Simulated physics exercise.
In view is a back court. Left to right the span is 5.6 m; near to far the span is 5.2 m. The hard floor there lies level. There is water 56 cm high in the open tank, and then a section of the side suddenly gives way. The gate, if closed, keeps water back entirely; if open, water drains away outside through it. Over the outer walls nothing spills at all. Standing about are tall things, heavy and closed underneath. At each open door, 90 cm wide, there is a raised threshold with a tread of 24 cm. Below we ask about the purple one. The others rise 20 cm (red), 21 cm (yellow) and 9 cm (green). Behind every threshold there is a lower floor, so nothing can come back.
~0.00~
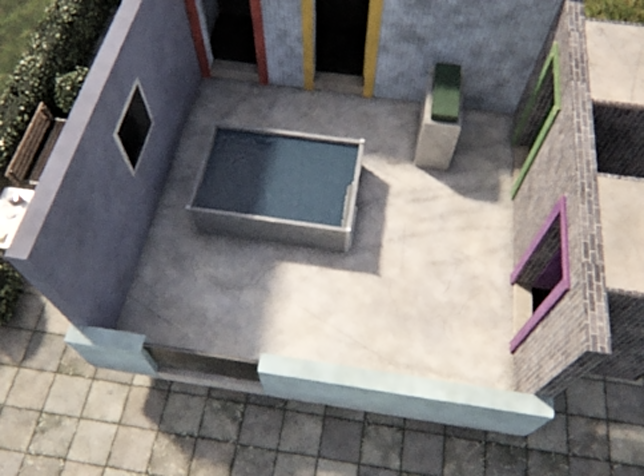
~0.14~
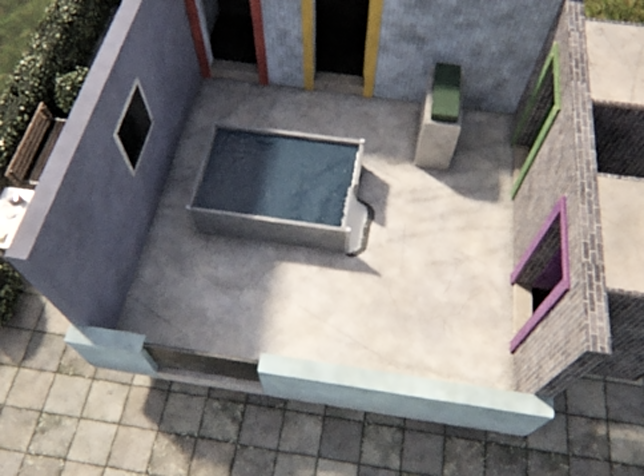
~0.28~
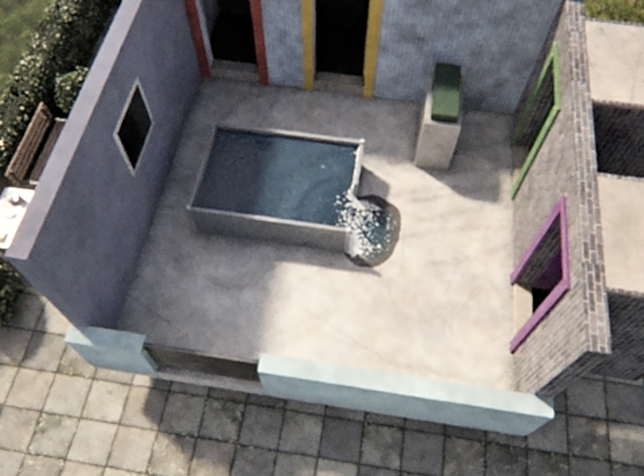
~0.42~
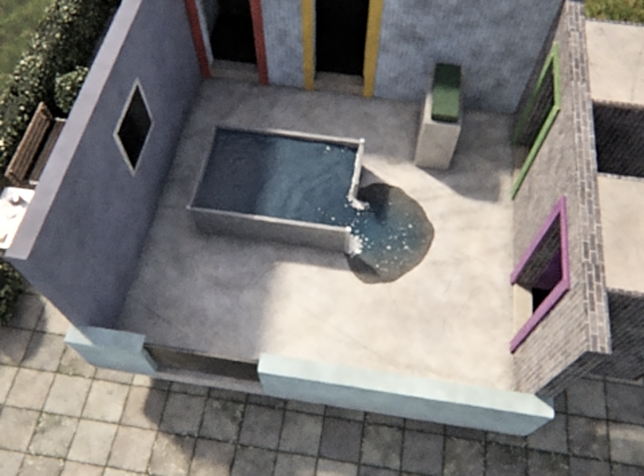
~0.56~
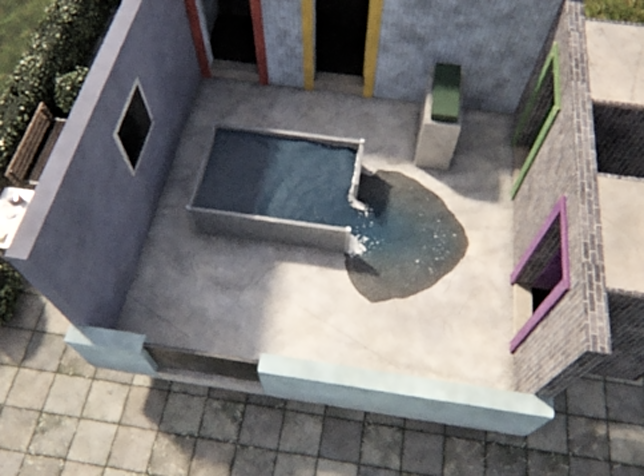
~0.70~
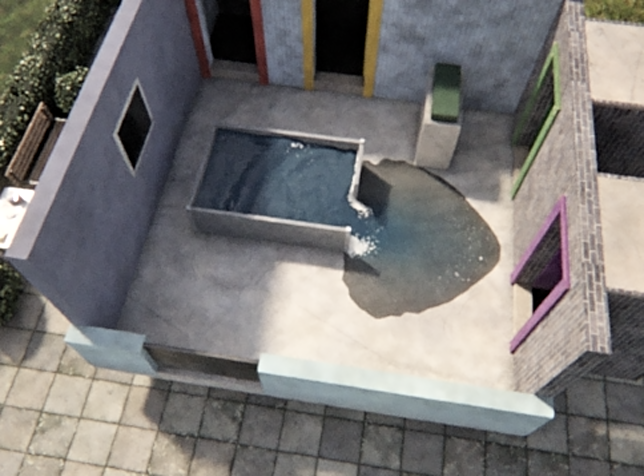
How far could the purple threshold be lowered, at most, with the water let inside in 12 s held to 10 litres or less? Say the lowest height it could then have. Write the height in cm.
It could then stand at about 17 cm.
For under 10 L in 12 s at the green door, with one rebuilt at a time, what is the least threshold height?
Green door, minimum about 12.0 cm.
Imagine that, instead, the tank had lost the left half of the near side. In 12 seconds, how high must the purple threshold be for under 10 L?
With that break, close to 13.0 cm.
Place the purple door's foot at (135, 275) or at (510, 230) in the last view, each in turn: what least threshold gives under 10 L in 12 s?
First place around 8.0 cm, second around 20 cm.
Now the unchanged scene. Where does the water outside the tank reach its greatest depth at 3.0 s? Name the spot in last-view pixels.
At about (513, 396).
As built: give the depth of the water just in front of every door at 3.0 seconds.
Depths in cm: Red 0, yellow 0, green 13, purple 18.
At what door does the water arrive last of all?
Red.
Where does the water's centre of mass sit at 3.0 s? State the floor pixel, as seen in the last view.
I'd put it close to (363, 226).
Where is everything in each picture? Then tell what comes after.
The open tank at (279, 177) is whole and still, 56 cm deep; the purple door at (535, 284) is dry, in the first frame.
The front is at (365, 232), 0.3 m from the gap at (349, 222); 0.2 m2 of floor is wet, 56 cm left at the back, in the second frame.
Water pours out at (349, 222) and has run 0.7 m, to (391, 243); about 9 cm deep outside, 56 cm at the back, in the third frame.
The gap is at (349, 222), the front 1.2 m out at (426, 244); the back of the open tank holds 56 cm, in the fourth frame.
The gap is at (349, 222), the front 1.8 m out at (462, 246); the back of the open tank holds 56 cm, in the fifth frame.
The gap is at (349, 222), the front 2.2 m out at (493, 257); the back of the open tank holds 56 cm; 0.8 m in a straight line remain to the purple door at (535, 284), in the sixth frame.
After 1.4 s water covers 30 % of the floor, deepest (28 cm) near (361, 235); 14 cm at the purple door, 1 litre in over its 11 cm threshold.
After 3.0 s water covers 40 % of the floor, deepest (26 cm) near (513, 396); 18 cm at the purple door, 48 litres in over its 11 cm threshold.
After 12.0 s water covers 95 % of the floor, deepest (10 cm) near (173, 357); 8 cm at the purple door, 81 litres in over its 11 cm threshold.
At the purple door as built, the water arrived by 1.1 s and peaked near 20 cm at 2.4 s.
With a threshold of 15 cm, 26 litres would have come in within the 12 s; with 20 cm, 2 litres. So under 10 litres takes about 17 cm.
